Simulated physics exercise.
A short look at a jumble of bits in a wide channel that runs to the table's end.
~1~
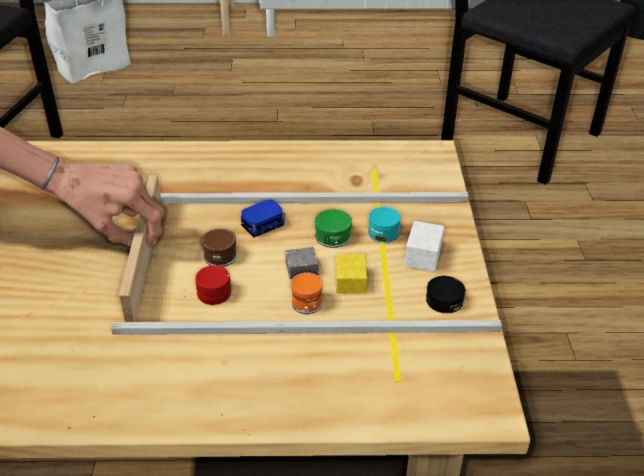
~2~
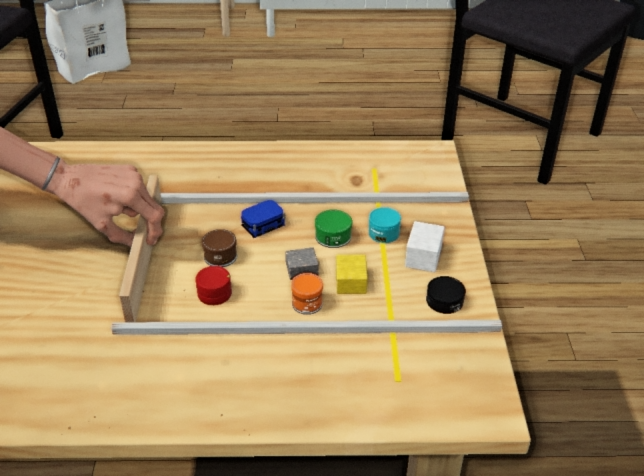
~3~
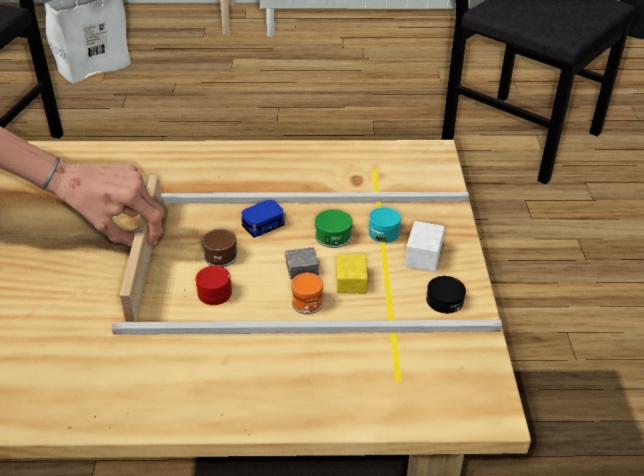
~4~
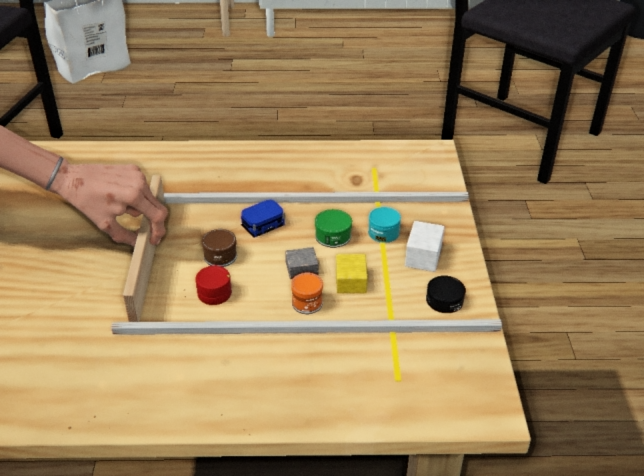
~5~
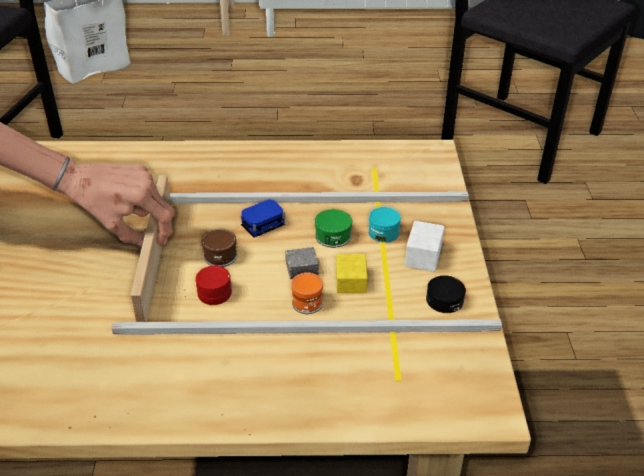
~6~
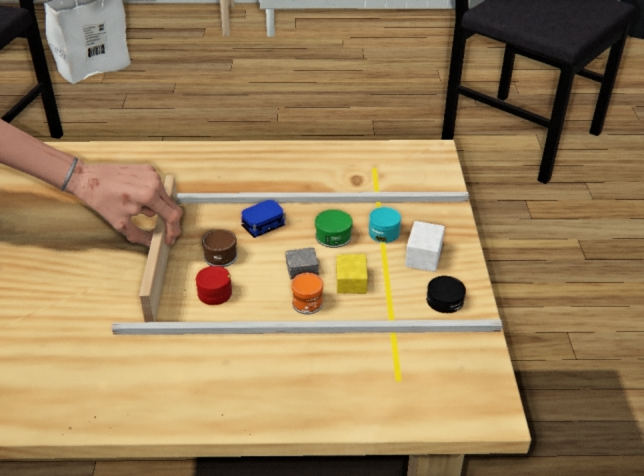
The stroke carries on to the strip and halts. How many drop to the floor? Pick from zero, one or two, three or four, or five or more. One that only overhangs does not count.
Outcome: The number that fall off is zero.
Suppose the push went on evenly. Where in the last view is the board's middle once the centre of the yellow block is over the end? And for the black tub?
About (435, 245), and (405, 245) for the other.
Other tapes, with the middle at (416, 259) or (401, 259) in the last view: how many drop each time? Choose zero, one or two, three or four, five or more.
Taking them in turn, 1 or 2; not one.
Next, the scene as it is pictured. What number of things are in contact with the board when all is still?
The number is 4.
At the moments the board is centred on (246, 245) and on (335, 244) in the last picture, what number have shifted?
3 and 8.
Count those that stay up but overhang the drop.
0 of them.
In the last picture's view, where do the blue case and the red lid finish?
First (399, 210), then (405, 284).
Early on, none off yet; black tub at rest near (446, 294); white block at rest near (425, 246); turquoise tub at rest near (385, 225).
Finally, the number that fall off is zero.
